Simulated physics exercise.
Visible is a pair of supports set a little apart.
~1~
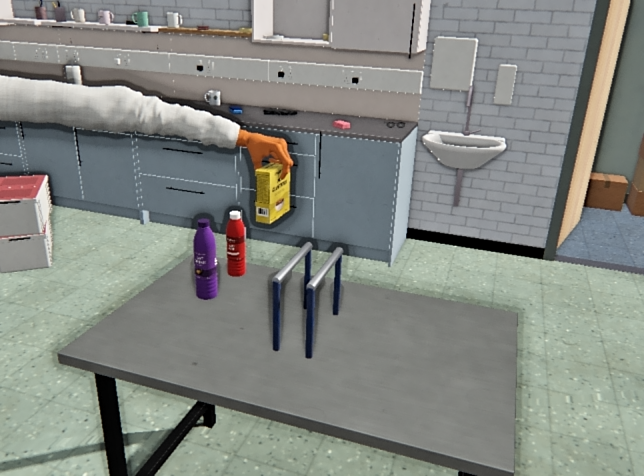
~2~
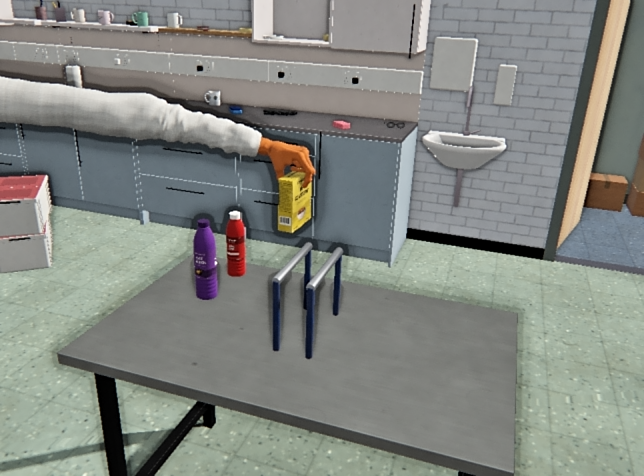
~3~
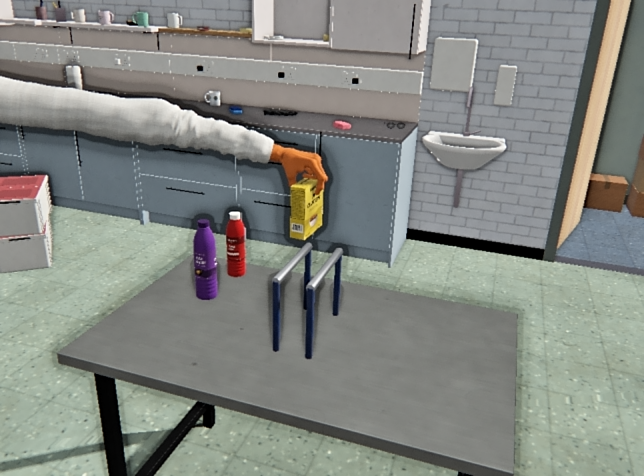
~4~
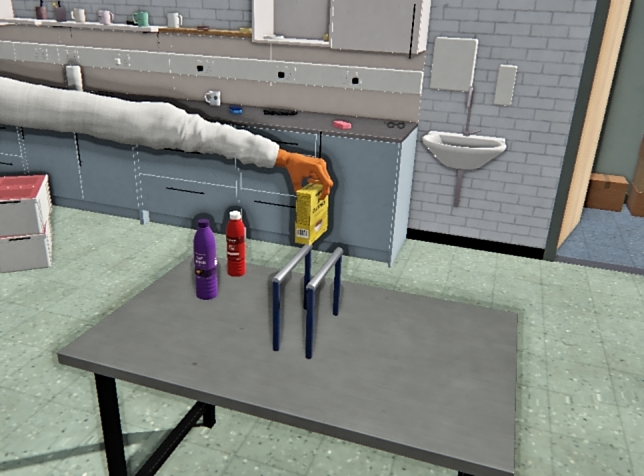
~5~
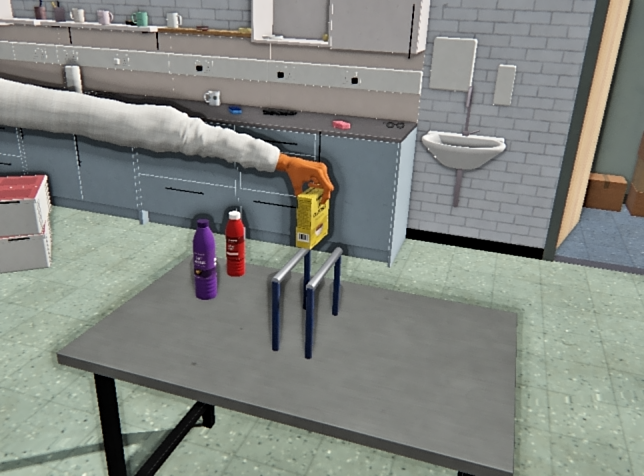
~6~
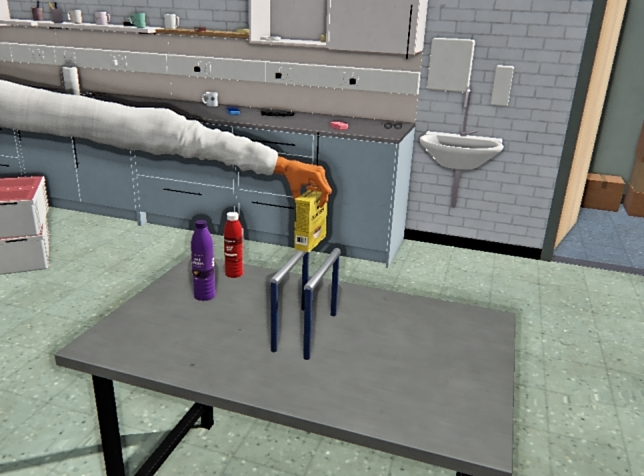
In a room with blue-grey cabinets, a wall basin and a pale green tiled floor, a grey table is seen from slightly above. On it stand a purple bottle and a red bottle at left, beside two dark-legged supports set a little apart. A white-sleeved arm with an orange hand carries a yellow packet rightward and slightly down, then holds it above the supports, while the view barely shifts.
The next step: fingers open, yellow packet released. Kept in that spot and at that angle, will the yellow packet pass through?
It passes through.
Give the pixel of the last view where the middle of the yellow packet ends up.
Near (308, 311).
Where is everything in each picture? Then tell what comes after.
In the first picture, being brought over the gap; yellow packet (273, 191); purple bottle (205, 259).
In the second picture, being brought over the gap; yellow packet (295, 200); purple bottle (205, 259).
In the third picture, being brought over the gap; yellow packet (307, 207); purple bottle (205, 259).
In the fourth picture, being brought over the gap; yellow packet (312, 212); purple bottle (205, 259).
In the fifth picture, being brought over the gap; yellow packet (313, 216); purple bottle (205, 259).
In the sixth picture, held still over the gap; yellow packet (311, 219); purple bottle (203, 260).
Then, 0.30 s after the last picture, yellow packet slid about its own width near (309, 283).
Then, 0.40 s after the last picture, yellow packet slid well along near (308, 304).
At rest, moved from the start, yellow packet; the other 2 in place. Seen from the same camera at the end, yellow packet near (308, 311). The packet reaches the table.
